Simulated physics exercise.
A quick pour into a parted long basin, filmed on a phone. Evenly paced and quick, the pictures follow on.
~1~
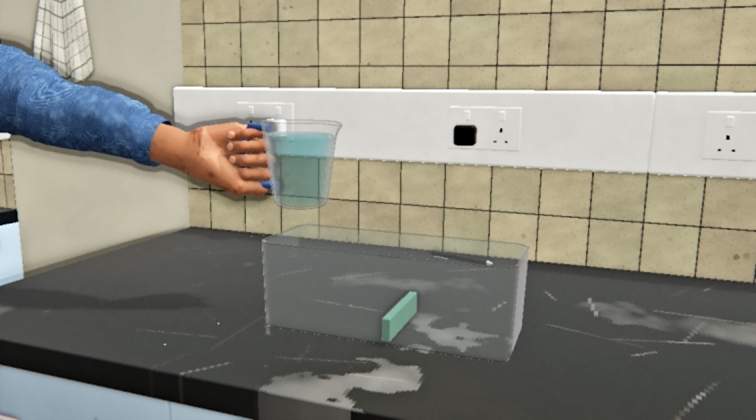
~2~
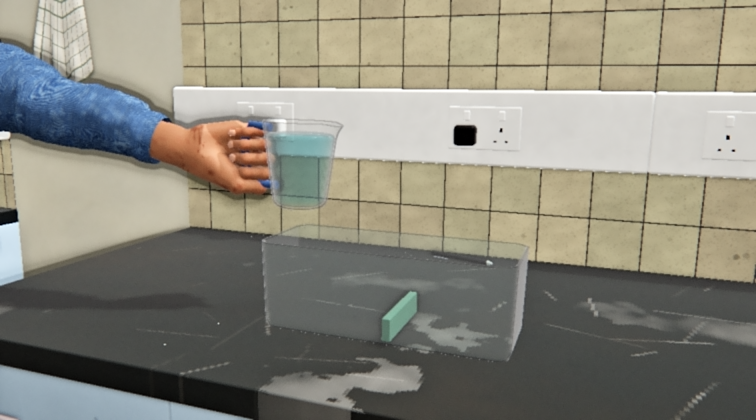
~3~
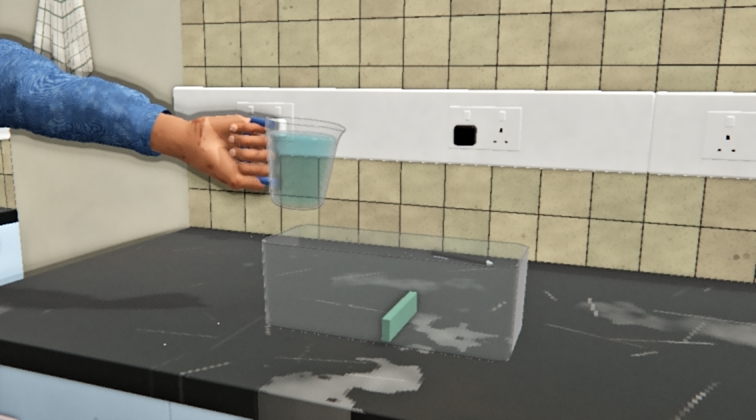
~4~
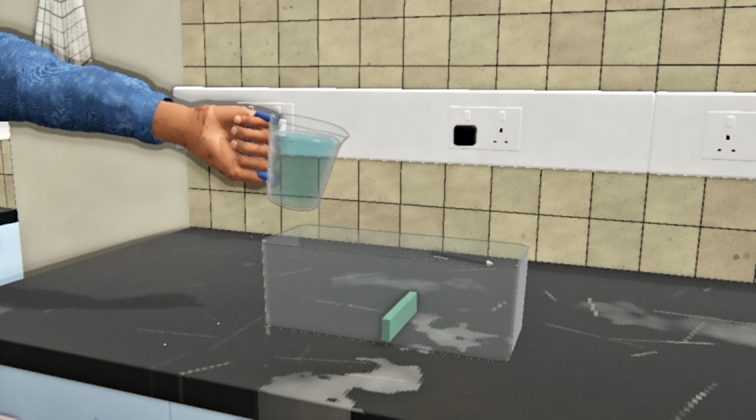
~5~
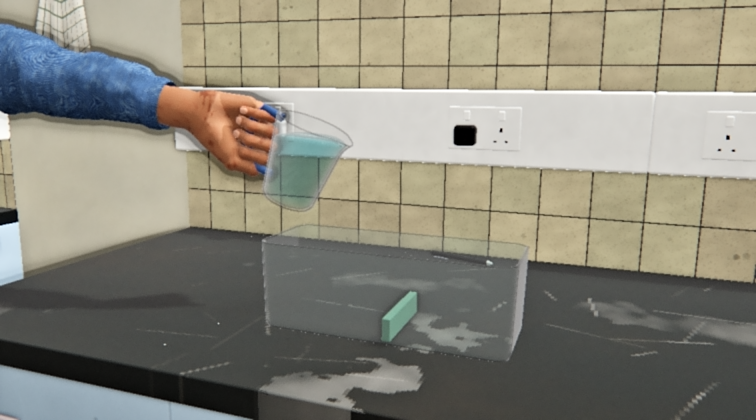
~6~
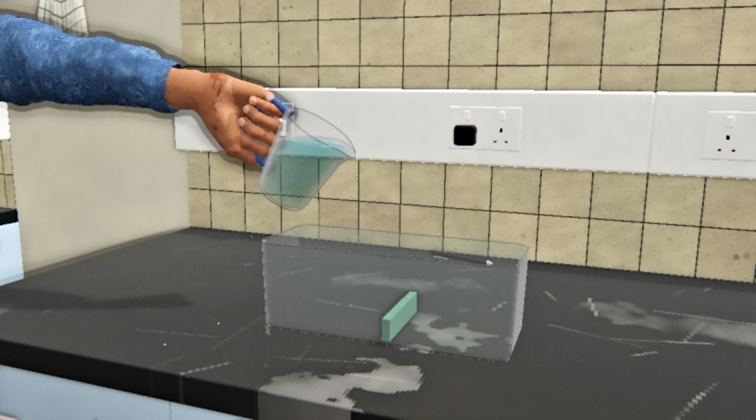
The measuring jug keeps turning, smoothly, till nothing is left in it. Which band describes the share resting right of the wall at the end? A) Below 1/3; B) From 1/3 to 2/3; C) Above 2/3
Answer: A.
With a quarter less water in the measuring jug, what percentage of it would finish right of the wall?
Near 10 parts in a hundred.
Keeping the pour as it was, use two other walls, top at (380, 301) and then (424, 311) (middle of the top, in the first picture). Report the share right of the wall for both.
55 per cent, then 20 per cent, roughly.
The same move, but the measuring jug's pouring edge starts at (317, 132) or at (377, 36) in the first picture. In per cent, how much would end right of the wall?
15 and 85 per cent.
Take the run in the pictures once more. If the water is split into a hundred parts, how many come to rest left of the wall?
Roughly 80 per cent.
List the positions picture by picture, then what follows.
Tilt 0°; pouring edge (341, 124); surface from (272, 133) to (334, 135); the long basin's rim runs from (281, 234) to (523, 258); the wall's top is at (401, 306), in the first picture.
Tilt 2°; pouring edge (342, 125); surface from (273, 133) to (334, 136), in the second picture.
Tilt 6°; pouring edge (345, 129); surface from (275, 132) to (337, 138), in the third picture.
Tilt 13°; pouring edge (348, 136); surface from (278, 132) to (340, 140), in the fourth picture.
Tilt 22°; pouring edge (352, 145); surface from (281, 135) to (346, 143), in the fifth picture.
Tilt 33°; pouring edge (355, 156); surface from (279, 145) to (352, 150); 1 per cent is over the edge, in the sixth picture.
A moment on, the tilt is 96° and 52 per cent is still to pour, 22 is left of the wall and 6 right of it.
Next, the tilt is 107° and 9 per cent is still to pour, 73 is left of the wall and 10 right of it.
Then the tilt is 107° and 0 per cent is still to pour, 83 is left of the wall and 15 right of it.
Later the tilt is 107° and 0 per cent is still to pour, 81 is left of the wall and 17 right of it.
At rest 80 per cent lies left of the wall, 18 right of it and 2 outside.
